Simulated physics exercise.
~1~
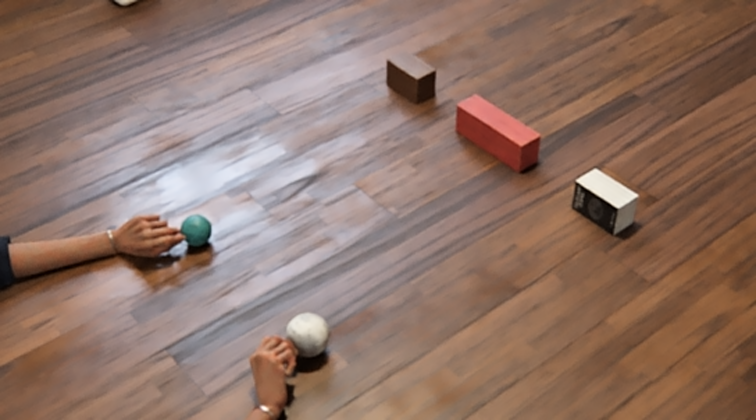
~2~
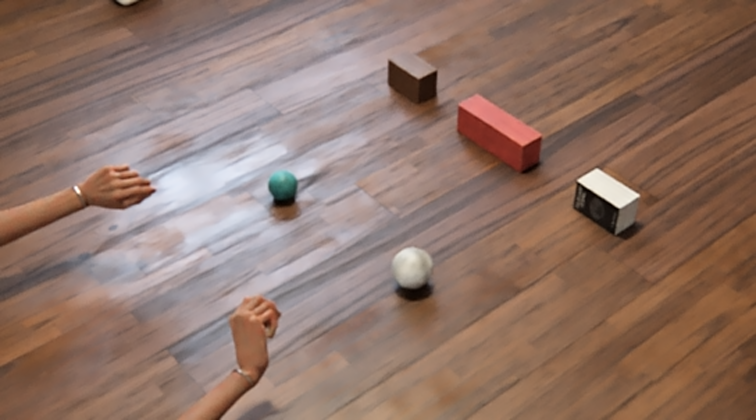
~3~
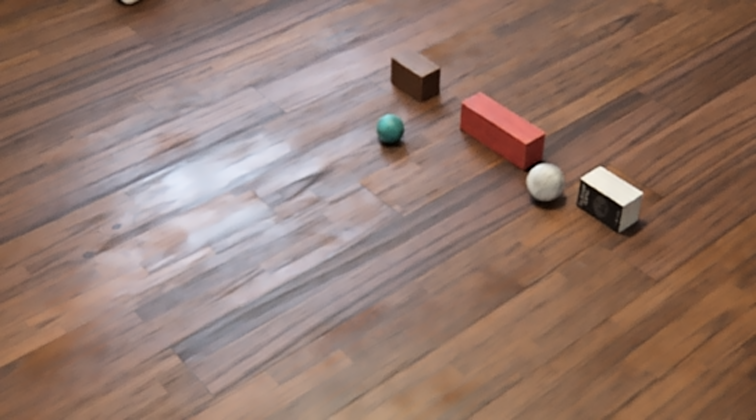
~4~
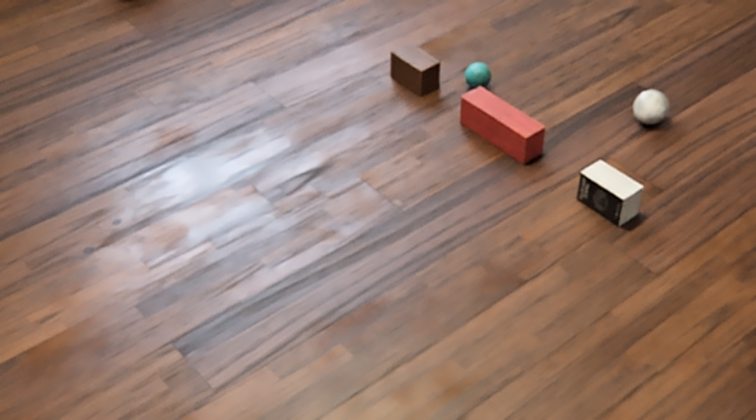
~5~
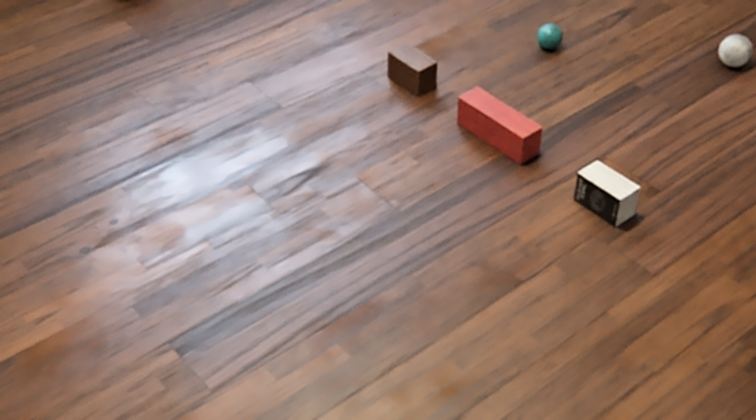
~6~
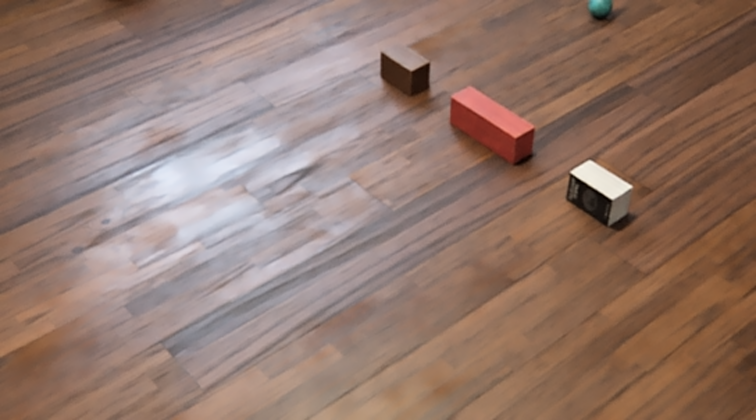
Two hands rolled a turquoise ball and a white ball across a wooden floor toward a brown block, a red block and a black-and-white box, and both balls passed through the gaps and rolled on up and right, the white one leaving view.
